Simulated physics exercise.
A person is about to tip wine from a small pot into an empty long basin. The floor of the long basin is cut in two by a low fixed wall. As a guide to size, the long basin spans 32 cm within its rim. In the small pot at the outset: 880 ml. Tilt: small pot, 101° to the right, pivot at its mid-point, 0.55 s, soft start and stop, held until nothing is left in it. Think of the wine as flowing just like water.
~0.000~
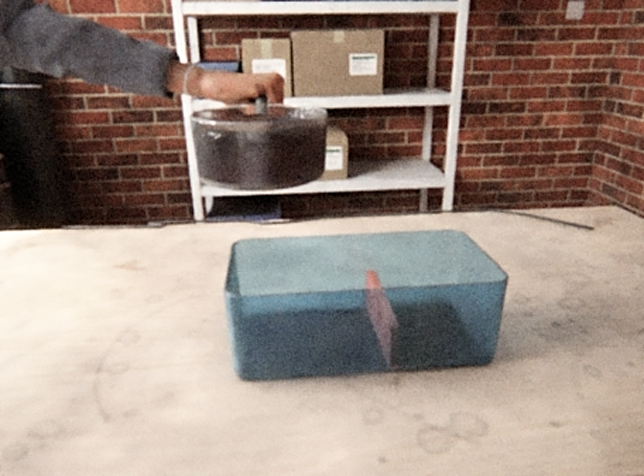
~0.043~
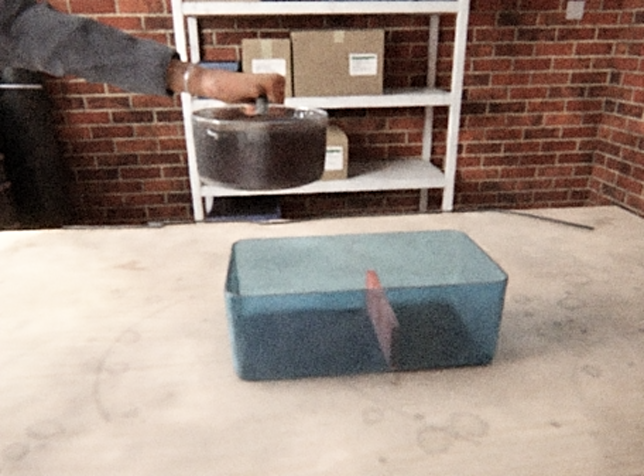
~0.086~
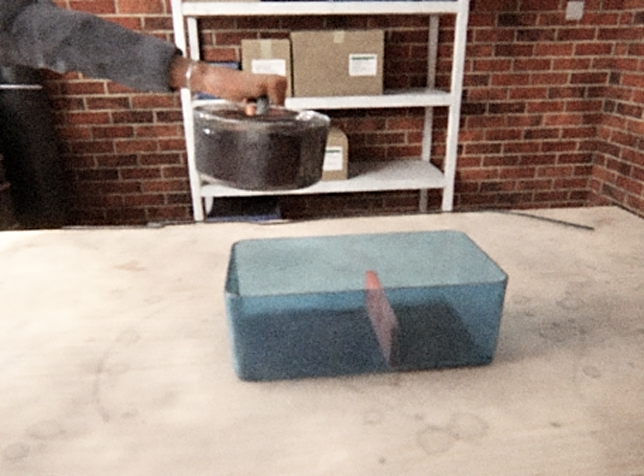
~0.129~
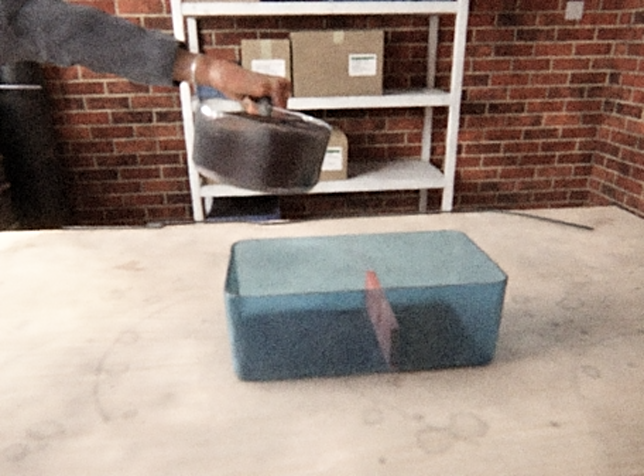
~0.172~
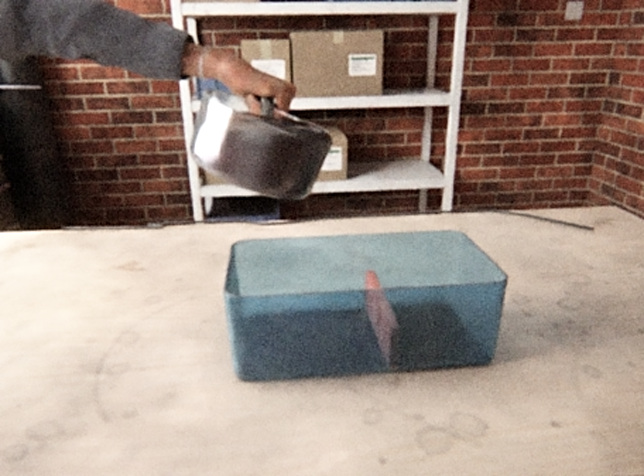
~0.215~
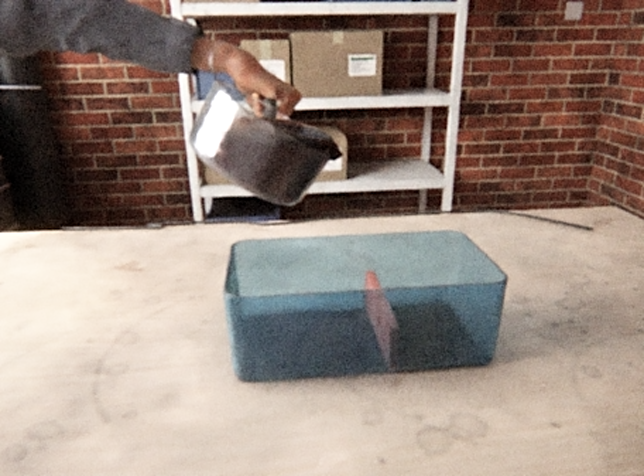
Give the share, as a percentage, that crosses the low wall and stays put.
Around 26 %.
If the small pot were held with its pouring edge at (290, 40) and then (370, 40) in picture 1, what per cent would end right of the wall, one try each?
About 10 %, then about 75 %.
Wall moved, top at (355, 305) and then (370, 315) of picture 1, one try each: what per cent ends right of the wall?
It comes to 65 per cent, and then 45 per cent.
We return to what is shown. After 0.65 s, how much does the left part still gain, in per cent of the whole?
I'd say near 7 percent.
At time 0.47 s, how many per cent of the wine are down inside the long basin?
I'd put it near 32 percent.
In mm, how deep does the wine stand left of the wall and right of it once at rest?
I'd say close to 22 mm on the left, close to 12 mm on the right.
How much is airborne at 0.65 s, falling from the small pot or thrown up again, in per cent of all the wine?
Something like 7 per cent of the total.
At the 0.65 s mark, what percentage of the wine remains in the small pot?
I reckon near 5 per cent still sits there.
After 0.47 s the tilt is 95° and 22 per cent is still to pour, 16 is left of the wall and 16 right of it.
After 0.65 s the tilt is 101° and 5 per cent is still to pour, 62 is left of the wall and 25 right of it.
After 0.84 s the tilt is 101° and 1 per cent is still to pour, 64 is left of the wall and 24 right of it.
After 1.05 s the tilt is 101° and 0 per cent is still to pour, 69 is left of the wall and 25 right of it.
In the end 69 per cent lies left of the wall, 26 right of it and 5 outside.
